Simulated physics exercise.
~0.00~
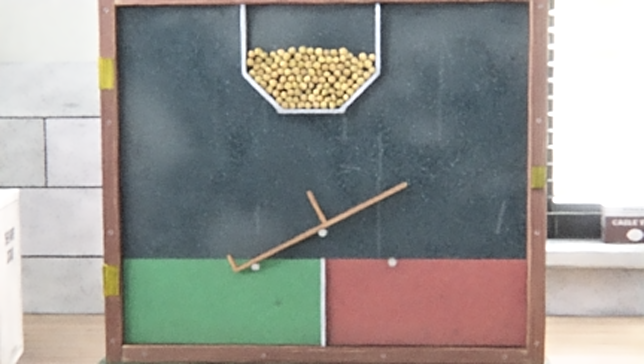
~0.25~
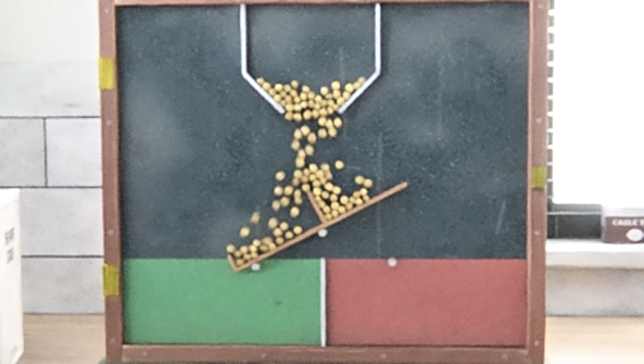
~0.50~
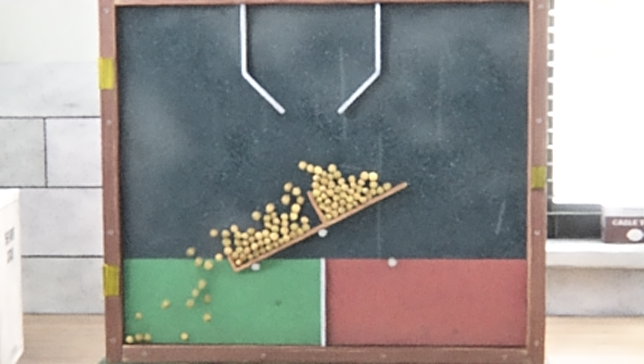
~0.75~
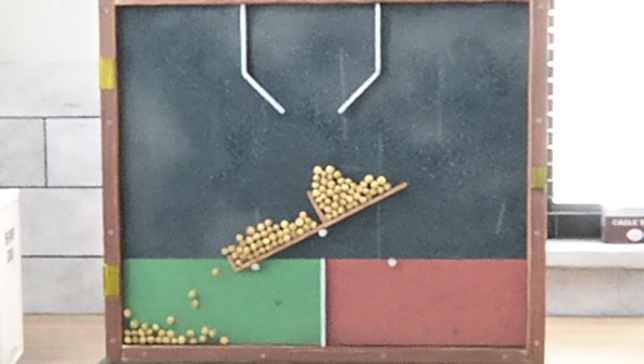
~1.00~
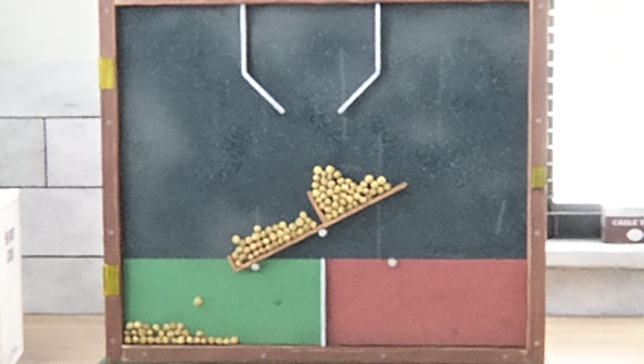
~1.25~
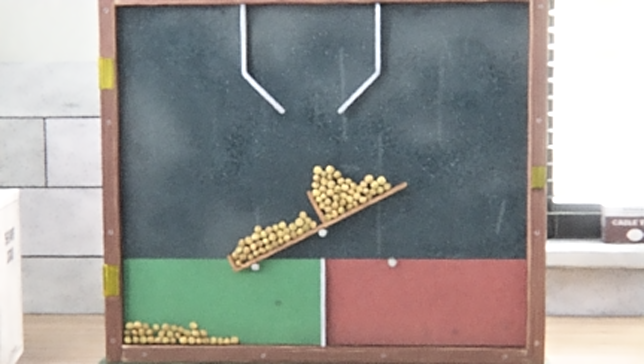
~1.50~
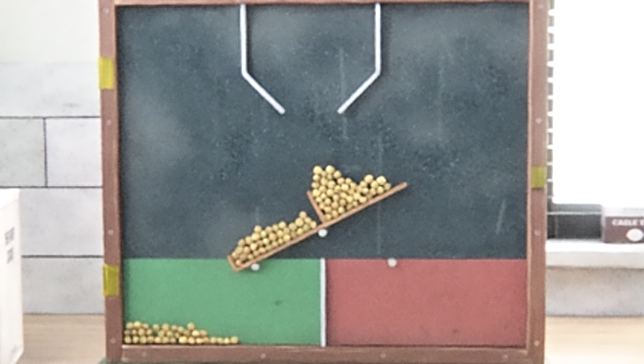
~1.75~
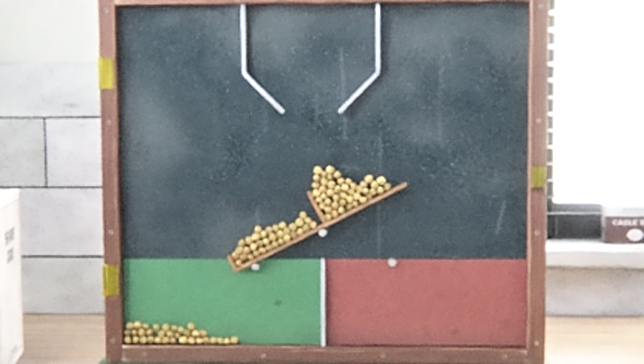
Inside a framed upright case, chickpeas pouring from a hopper onto a left-tilted tray, some spilling into the green bin, most staying put.
